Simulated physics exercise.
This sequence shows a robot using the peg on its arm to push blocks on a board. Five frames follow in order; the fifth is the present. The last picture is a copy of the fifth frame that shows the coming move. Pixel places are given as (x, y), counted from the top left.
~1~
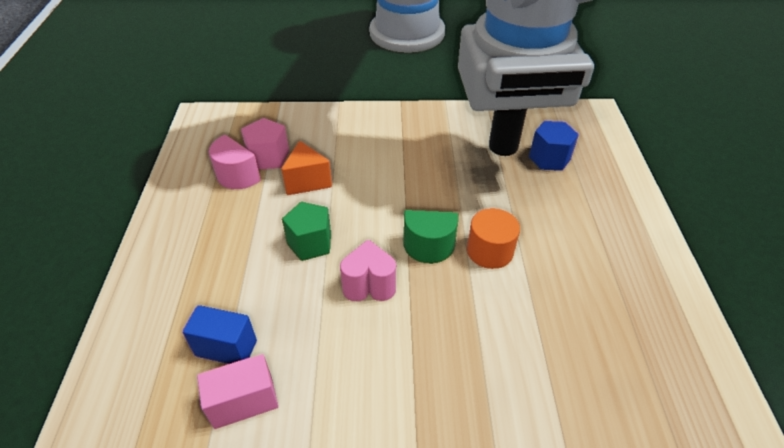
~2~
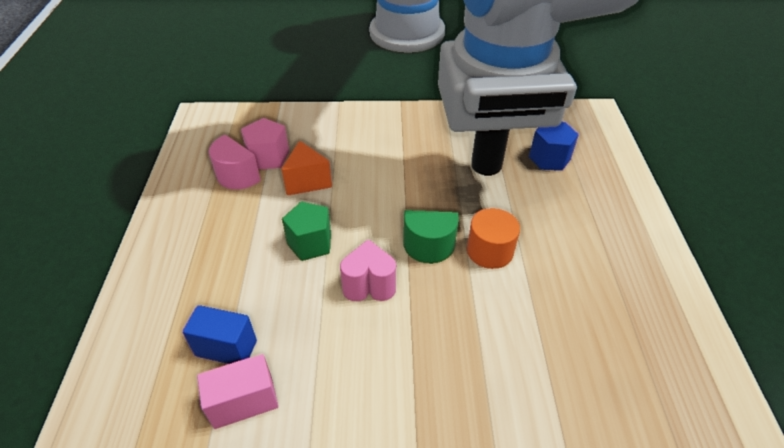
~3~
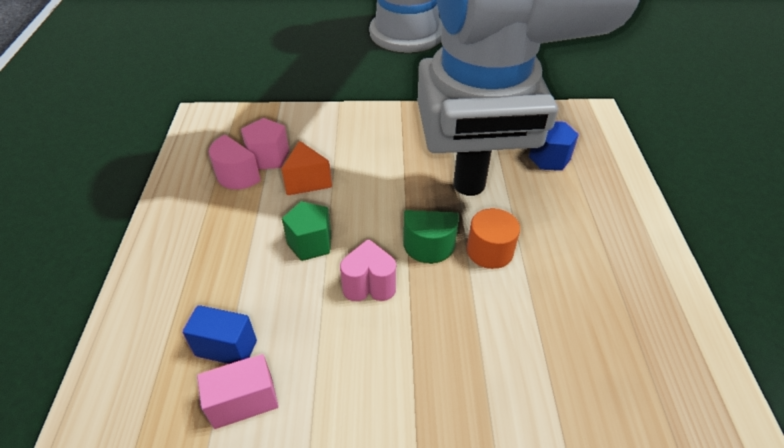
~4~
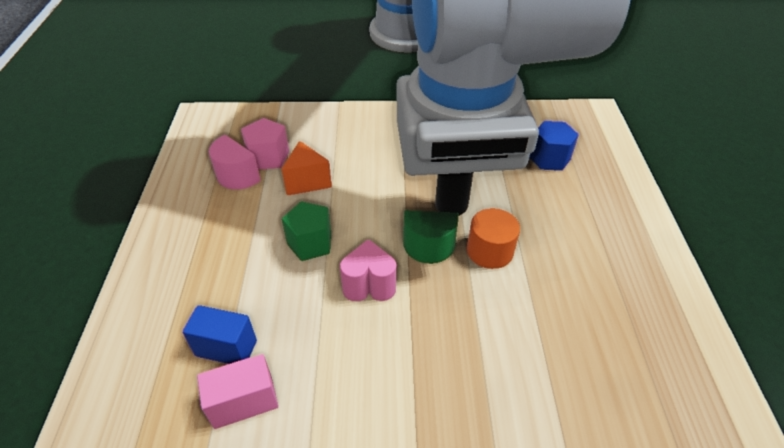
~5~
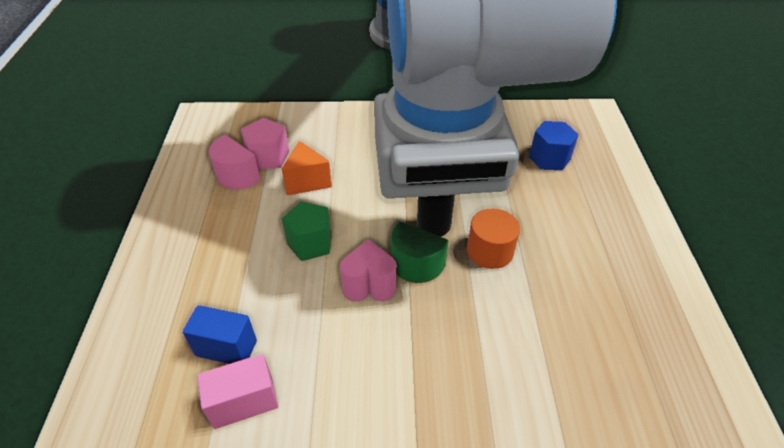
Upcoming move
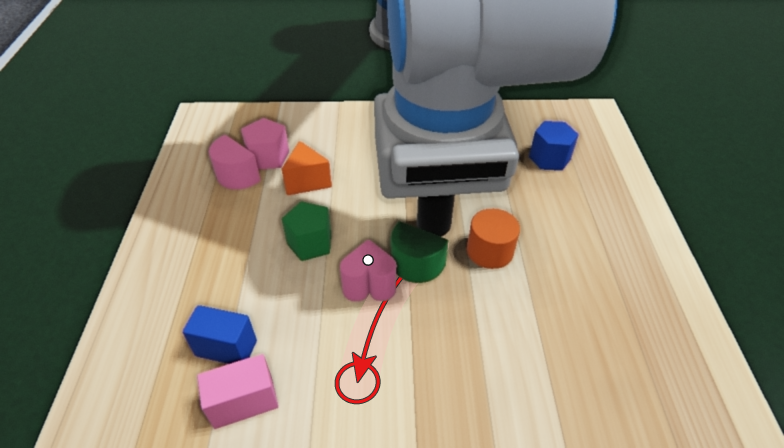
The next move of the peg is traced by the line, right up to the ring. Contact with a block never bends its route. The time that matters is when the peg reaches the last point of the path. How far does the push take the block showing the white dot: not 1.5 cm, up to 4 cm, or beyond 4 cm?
The block shifts more than 4 cm.
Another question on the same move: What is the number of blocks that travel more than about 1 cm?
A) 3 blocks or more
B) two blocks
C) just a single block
B.
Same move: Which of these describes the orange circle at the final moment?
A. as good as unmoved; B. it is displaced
A - as good as unmoved.
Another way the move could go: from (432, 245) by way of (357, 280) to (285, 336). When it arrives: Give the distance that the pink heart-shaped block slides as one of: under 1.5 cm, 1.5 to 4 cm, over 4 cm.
Displacement: Past 4 cm.
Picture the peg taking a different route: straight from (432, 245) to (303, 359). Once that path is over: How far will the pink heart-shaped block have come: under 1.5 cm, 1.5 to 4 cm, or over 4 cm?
Long: Over 4 cm.
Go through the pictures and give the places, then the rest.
In the first frame, tip of the peg (503, 148), middles of tops, pink heart-shaped block (368, 260), green D-shaped block (431, 222), orange circle (496, 225).
In the second frame, peg (486, 167), nothing pushed.
In the third frame, peg (469, 187), nothing pushed.
In the fourth frame, peg (452, 206), nothing pushed.
In the fifth frame, peg (434, 226), pink heart-shaped block (368, 260), green D-shaped block (416, 240), orange circle (496, 225).
The line goes from (432, 245) via (399, 280) and (374, 325), ending at (358, 382); the dot is on the pink heart-shaped block.
What follows on the original path. One third of the way, peg (399, 262); pink heart-shaped block (332, 281), turned 40° clockwise; green D-shaped block (380, 279).
Two thirds of the way, peg (373, 309); pink heart-shaped block (305, 292), turned 75° clockwise; green D-shaped block (338, 323), turned 40° clockwise.
At the end, peg (356, 366); pink heart-shaped block (305, 292), turned 75° clockwise; green D-shaped block (315, 349), turned 70° clockwise; orange circle unmoved.
